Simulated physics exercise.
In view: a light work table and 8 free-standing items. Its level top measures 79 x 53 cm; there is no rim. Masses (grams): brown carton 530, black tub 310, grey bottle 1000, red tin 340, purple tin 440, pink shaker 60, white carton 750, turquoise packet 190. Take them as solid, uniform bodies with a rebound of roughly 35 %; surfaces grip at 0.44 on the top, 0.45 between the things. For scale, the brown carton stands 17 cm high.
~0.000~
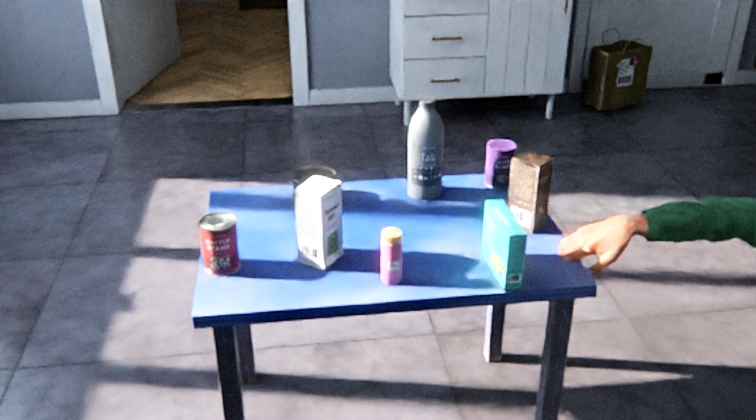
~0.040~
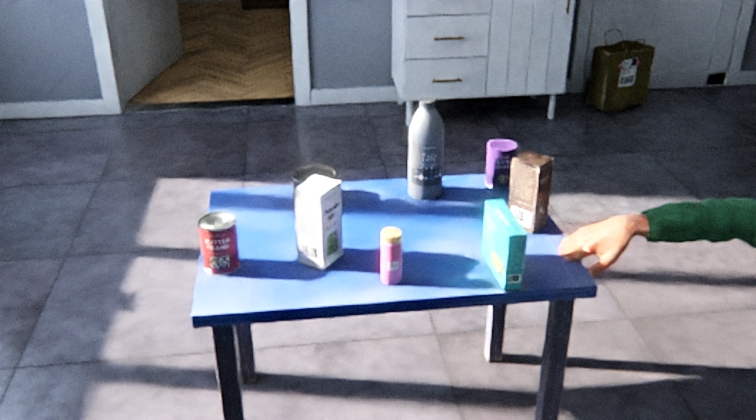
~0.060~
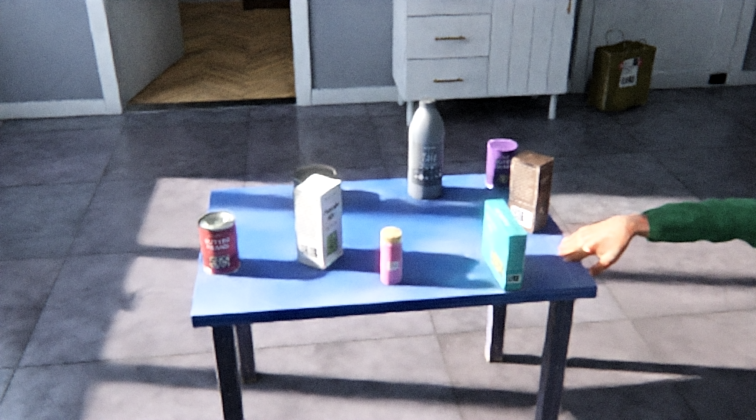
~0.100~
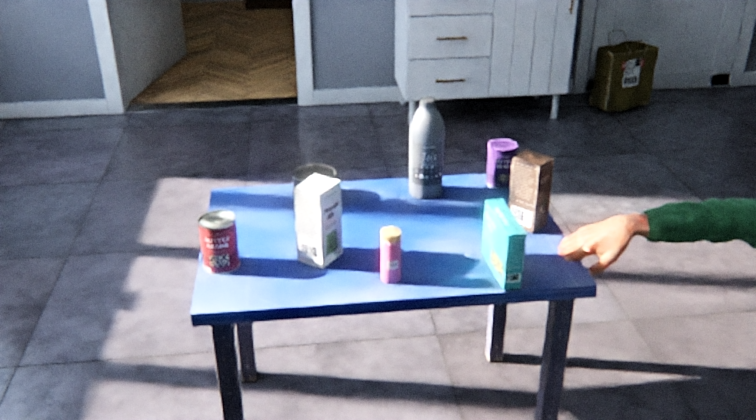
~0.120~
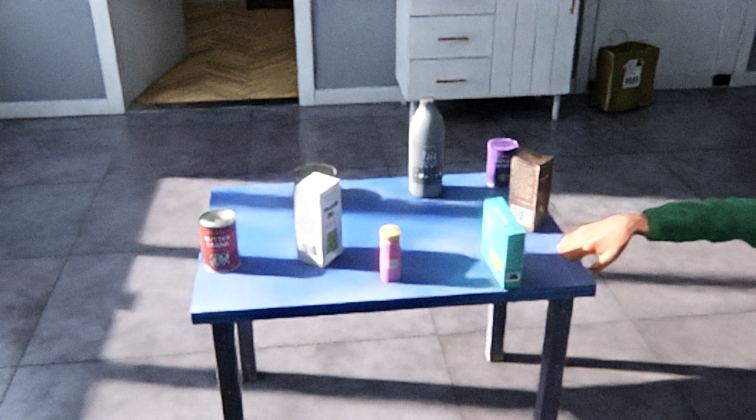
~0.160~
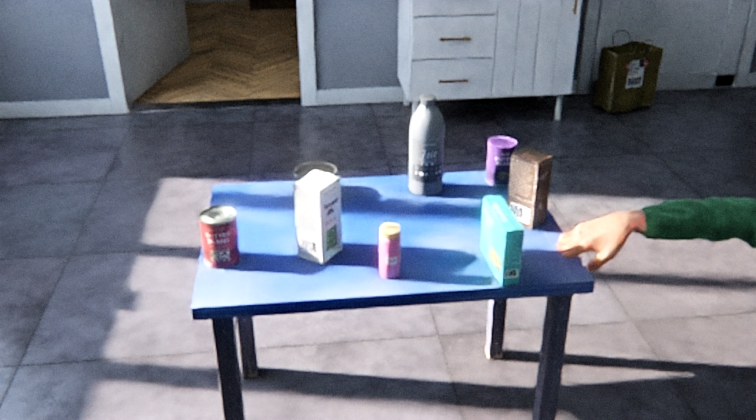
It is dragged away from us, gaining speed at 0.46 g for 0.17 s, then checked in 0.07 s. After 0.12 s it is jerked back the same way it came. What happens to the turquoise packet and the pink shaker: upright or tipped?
The turquoise packet stays upright and the pink shaker tips over.
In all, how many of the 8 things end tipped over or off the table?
In all, 2.
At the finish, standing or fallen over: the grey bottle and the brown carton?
The grey bottle tips over; the brown carton stays upright.
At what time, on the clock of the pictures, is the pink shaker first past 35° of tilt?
Near 0.4 s.
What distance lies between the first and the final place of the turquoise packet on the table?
About 0 cm.
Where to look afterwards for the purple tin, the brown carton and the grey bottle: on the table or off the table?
The purple tin ends on the table; the brown carton ends on the table; the grey bottle finishes off the table.
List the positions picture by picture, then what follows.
In the first picture, turquoise packet (503, 244); pink shaker (392, 256).
In the second picture, grey bottle (426, 148); red tin (220, 244).
In the third picture, purple tin (501, 164); white carton (319, 222).
In the fourth picture, brown carton (530, 191).
In the fifth picture, table shifted 1 cm; grey bottle (427, 146); red tin (219, 241).
In the sixth picture, table shifted 2 cm; turquoise packet (501, 239); pink shaker (390, 251) at 4° to upright.
Around 0.46 s, table shifted 9 cm; pink shaker at 56° to upright near (383, 224); turquoise packet shifted 3 cm near (489, 216); grey bottle at 32° to upright.
Around 0.66 s, grey bottle now off the table; pink shaker on its side near (384, 242); turquoise packet shifted 2 cm near (501, 239).
Finally (1.3 s), off the table and tipped over, grey bottle; on their side or leaning hard on the table, pink shaker; the other 6 still in place (within 5 cm). Final places as that camera would see them, turquoise packet near (503, 245), pink shaker near (385, 243).
